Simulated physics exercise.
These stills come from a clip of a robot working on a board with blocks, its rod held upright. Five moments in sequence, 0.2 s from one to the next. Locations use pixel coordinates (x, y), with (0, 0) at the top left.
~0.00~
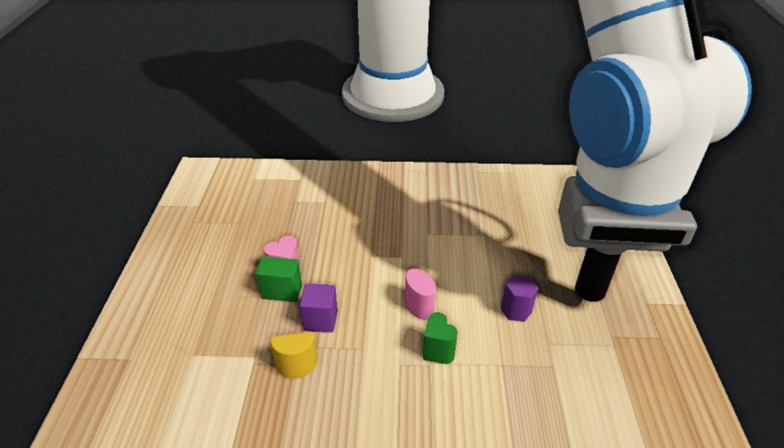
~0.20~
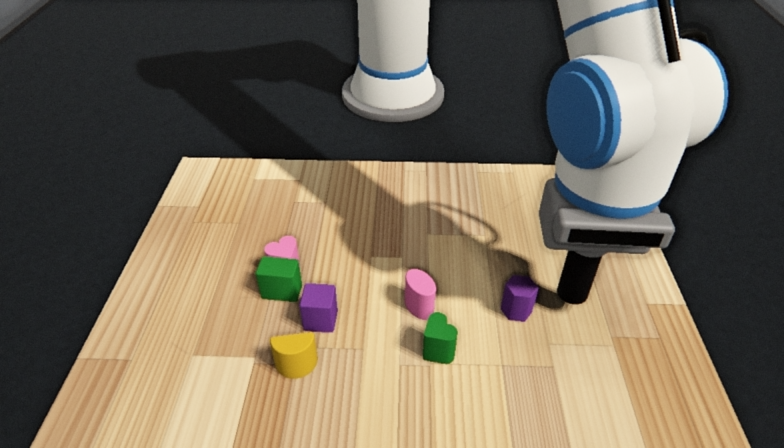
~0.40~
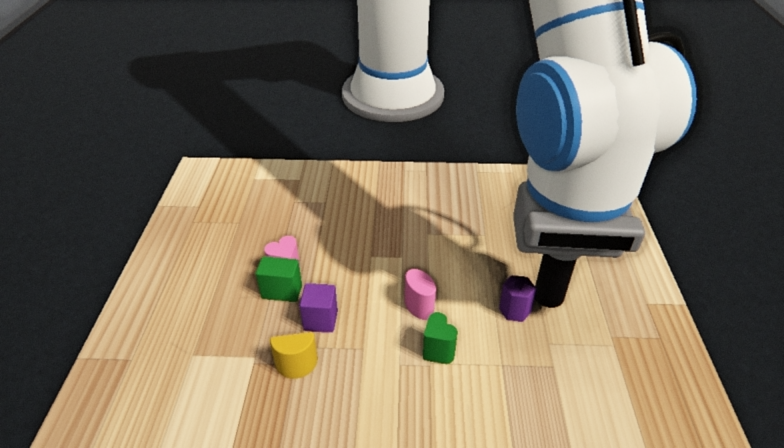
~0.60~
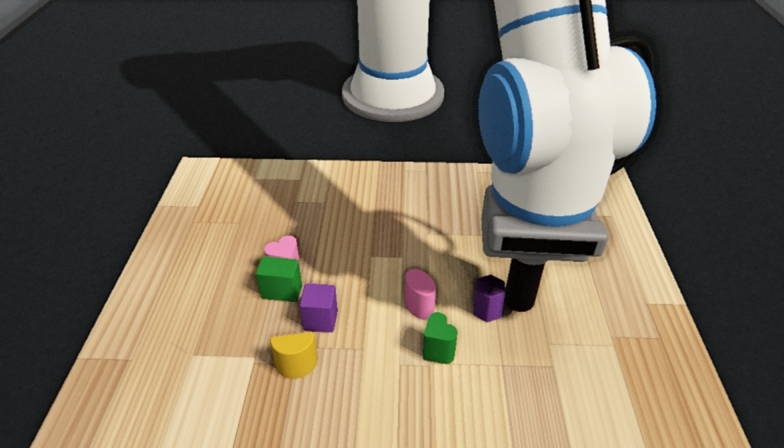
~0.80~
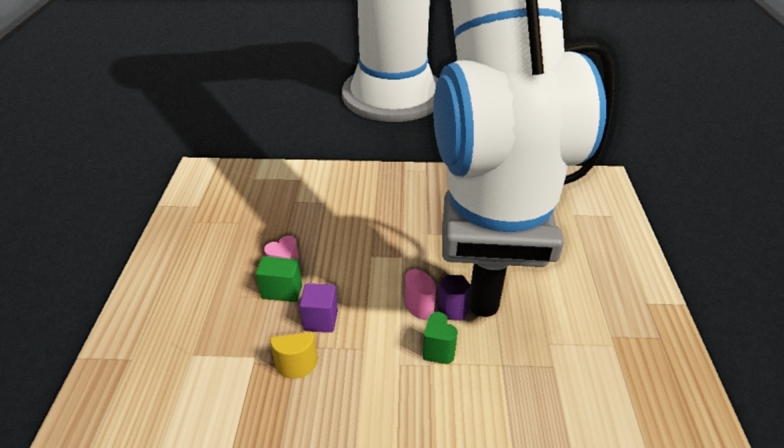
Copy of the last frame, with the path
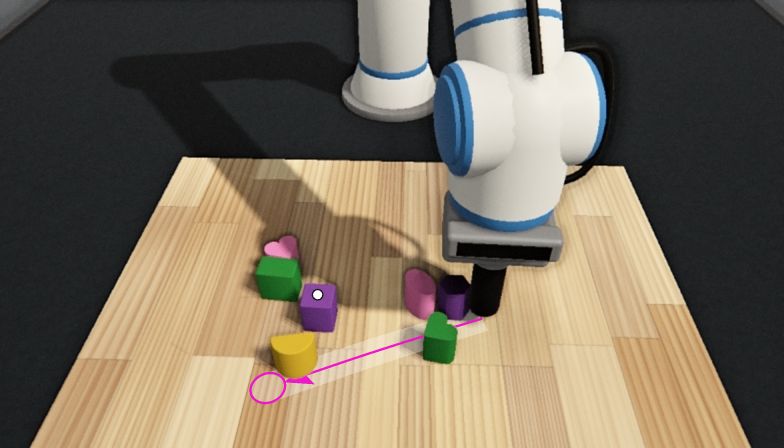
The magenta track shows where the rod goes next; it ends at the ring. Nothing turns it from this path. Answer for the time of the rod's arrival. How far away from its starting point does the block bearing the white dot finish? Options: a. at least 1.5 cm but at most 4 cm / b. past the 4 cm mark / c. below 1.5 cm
c (below 1.5 cm)
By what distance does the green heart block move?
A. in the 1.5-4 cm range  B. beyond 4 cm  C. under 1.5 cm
Answer: A.
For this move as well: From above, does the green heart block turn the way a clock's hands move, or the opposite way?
Answer: Against the clock.
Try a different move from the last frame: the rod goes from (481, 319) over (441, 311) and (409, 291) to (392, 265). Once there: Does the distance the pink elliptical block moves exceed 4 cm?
Answer: Yes.
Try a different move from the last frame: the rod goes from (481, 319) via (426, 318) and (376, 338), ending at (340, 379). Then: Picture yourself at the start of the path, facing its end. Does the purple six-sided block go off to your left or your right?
Measured against the direction from start to end, the purple six-sided block shifts toward the right-hand side.
The line goes in a line from (481, 319) to (268, 388); the dot is on the purple square.
On the path given first. One third of the way, rod (415, 326); green heart block (426, 336), turned 80° anticlockwise; purple six-sided block (439, 282), turned 35° clockwise.
Two thirds of the way, rod (342, 349); green heart block (424, 336), turned 95° anticlockwise; purple six-sided block (439, 282), turned 35° clockwise.
At the end, rod (265, 375); yellow D-shaped block (233, 346), turned 30° clockwise; purple square unmoved; green heart block (424, 336), turned 95° anticlockwise; purple six-sided block (439, 282), turned 35° clockwise.
